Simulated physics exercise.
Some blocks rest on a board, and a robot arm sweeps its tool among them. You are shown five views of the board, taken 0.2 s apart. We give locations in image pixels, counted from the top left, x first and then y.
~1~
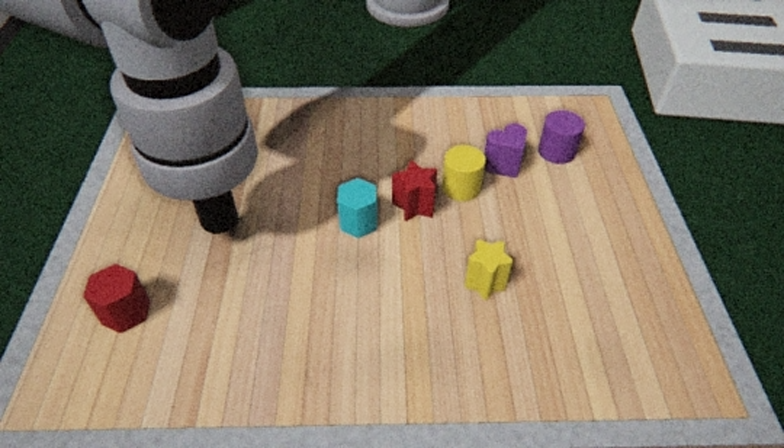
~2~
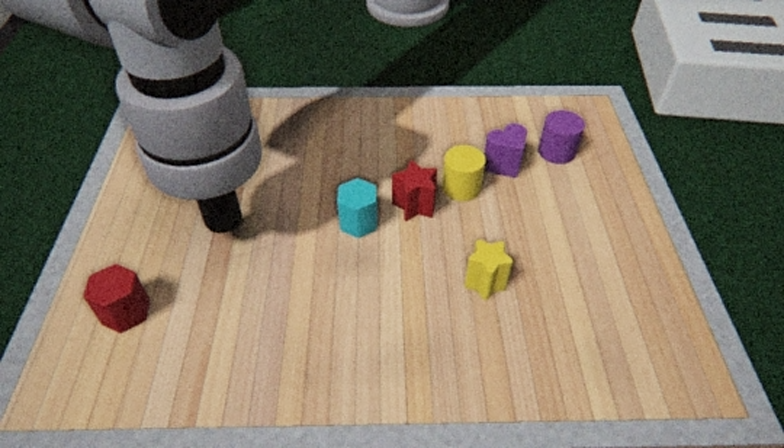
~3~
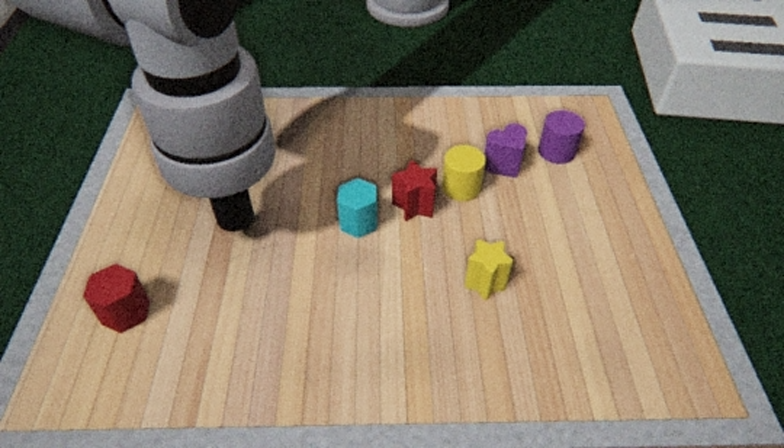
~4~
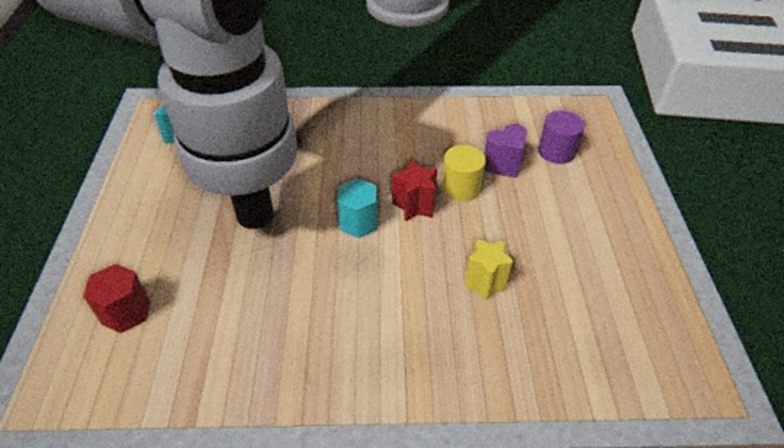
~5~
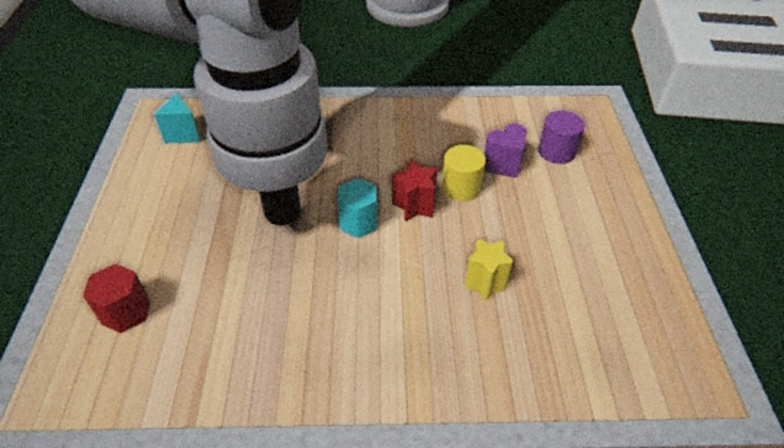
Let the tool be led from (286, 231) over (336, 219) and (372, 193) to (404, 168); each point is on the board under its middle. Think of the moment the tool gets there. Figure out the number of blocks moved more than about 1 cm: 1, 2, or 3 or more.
My prediction: One block.
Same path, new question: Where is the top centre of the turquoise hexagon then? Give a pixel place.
Its top centre is at about (389, 188).
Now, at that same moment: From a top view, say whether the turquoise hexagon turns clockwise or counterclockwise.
My answer: Clockwise.
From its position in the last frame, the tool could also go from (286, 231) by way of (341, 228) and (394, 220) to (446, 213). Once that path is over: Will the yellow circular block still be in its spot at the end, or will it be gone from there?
It does get moved.
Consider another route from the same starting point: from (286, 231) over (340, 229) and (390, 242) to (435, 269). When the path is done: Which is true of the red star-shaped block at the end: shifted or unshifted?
Here's my answer: The red star-shaped block gets displaced.
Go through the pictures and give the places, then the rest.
In the first frame, tip of the tool (220, 222), middles of tops, turquoise hexagon (357, 193), red star-shaped block (417, 176), yellow circular block (465, 158).
In the second frame, tool (224, 221), nothing pushed.
In the third frame, tool (236, 220), nothing pushed.
In the fourth frame, tool (256, 217), nothing pushed.
In the fifth frame, tool (283, 214), turquoise hexagon (357, 193), red star-shaped block (417, 176), yellow circular block (465, 158).
What follows on the original path. One third of the way, tool (335, 202); turquoise hexagon (372, 191).
Two thirds of the way, tool (373, 175); turquoise hexagon (389, 188), turned 40° clockwise; red star-shaped block (422, 175).
At the end, tool (404, 151); turquoise hexagon (389, 188), turned 40° clockwise; red star-shaped block (422, 175); yellow circular block unmoved.
